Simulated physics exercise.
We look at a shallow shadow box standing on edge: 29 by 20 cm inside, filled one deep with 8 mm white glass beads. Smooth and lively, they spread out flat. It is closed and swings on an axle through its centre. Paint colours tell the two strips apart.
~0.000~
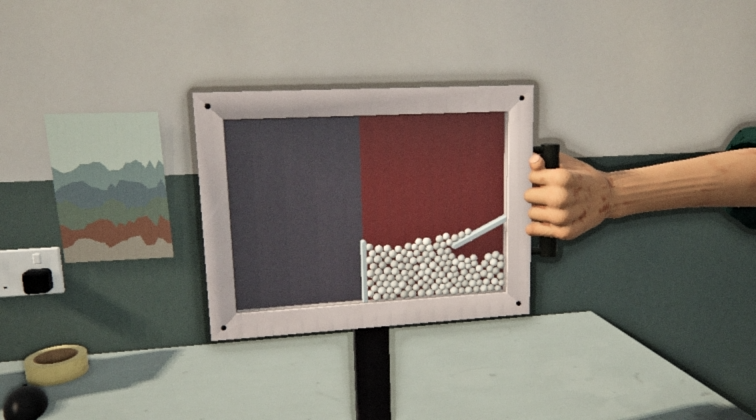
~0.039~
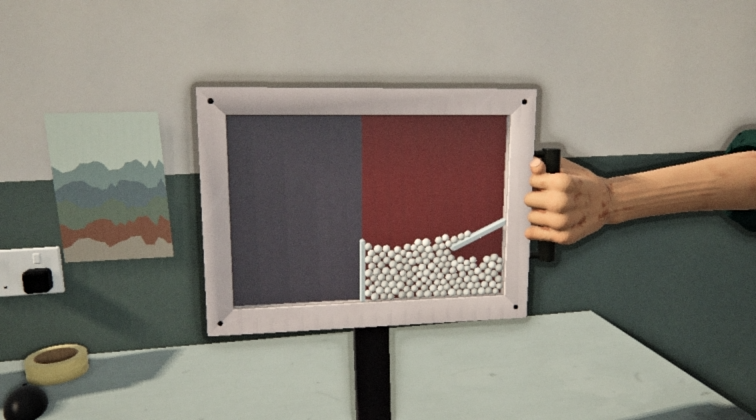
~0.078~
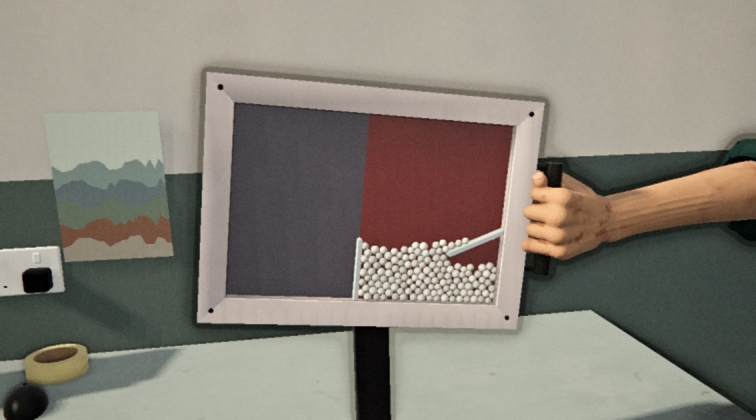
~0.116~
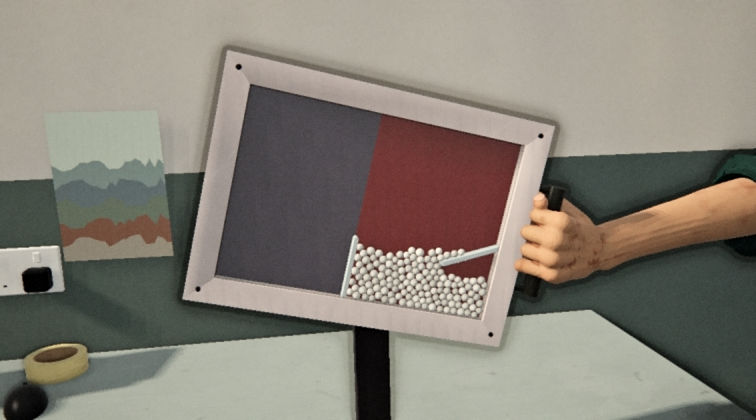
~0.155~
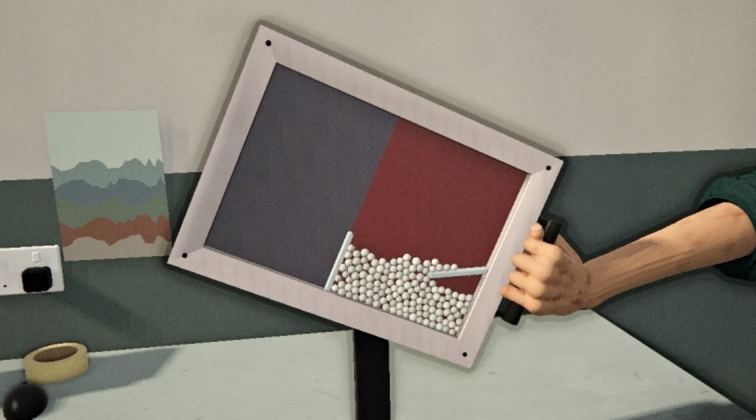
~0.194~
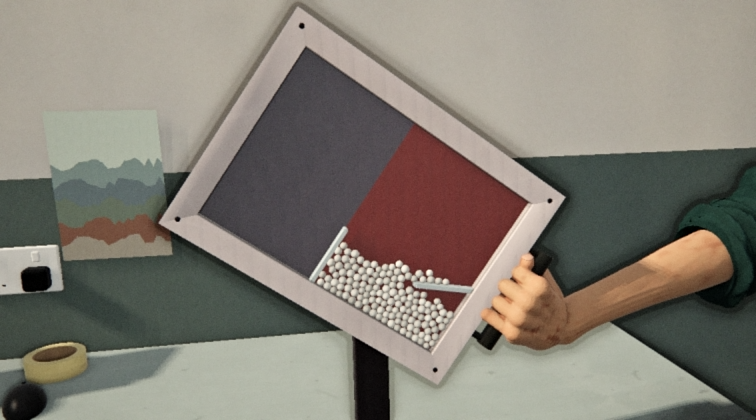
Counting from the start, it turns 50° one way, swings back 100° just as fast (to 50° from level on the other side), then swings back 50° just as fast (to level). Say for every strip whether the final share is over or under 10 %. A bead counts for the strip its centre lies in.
Red over, grey under 10 %.
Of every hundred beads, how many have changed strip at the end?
Some 5 per cent.
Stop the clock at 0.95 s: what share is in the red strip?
About 100 per cent.
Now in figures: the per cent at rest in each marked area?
Red strip: 95; grey strip: 5.
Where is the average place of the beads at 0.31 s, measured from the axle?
Some 1 cm left and 10 cm below.
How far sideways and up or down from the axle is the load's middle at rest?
Some 5 cm right and 7 cm below.
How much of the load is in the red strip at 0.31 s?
Roughly 100 per cent.
After 0.31 s, it stands 50° clockwise; the beads' middle is 1 cm left of and 10 cm below the centre; red 100 %.
After 0.95 s, it stands 26° anticlockwise; the beads' middle is 8 cm right of and 4 cm below the centre; red 100 %.
After 1.11 s, it stands level; the beads' middle is 5 cm right of and 7 cm below the centre; red 95 %, grey 5 %.
At rest by 2.2 s, it stands level; red 95 %, grey 5 %.
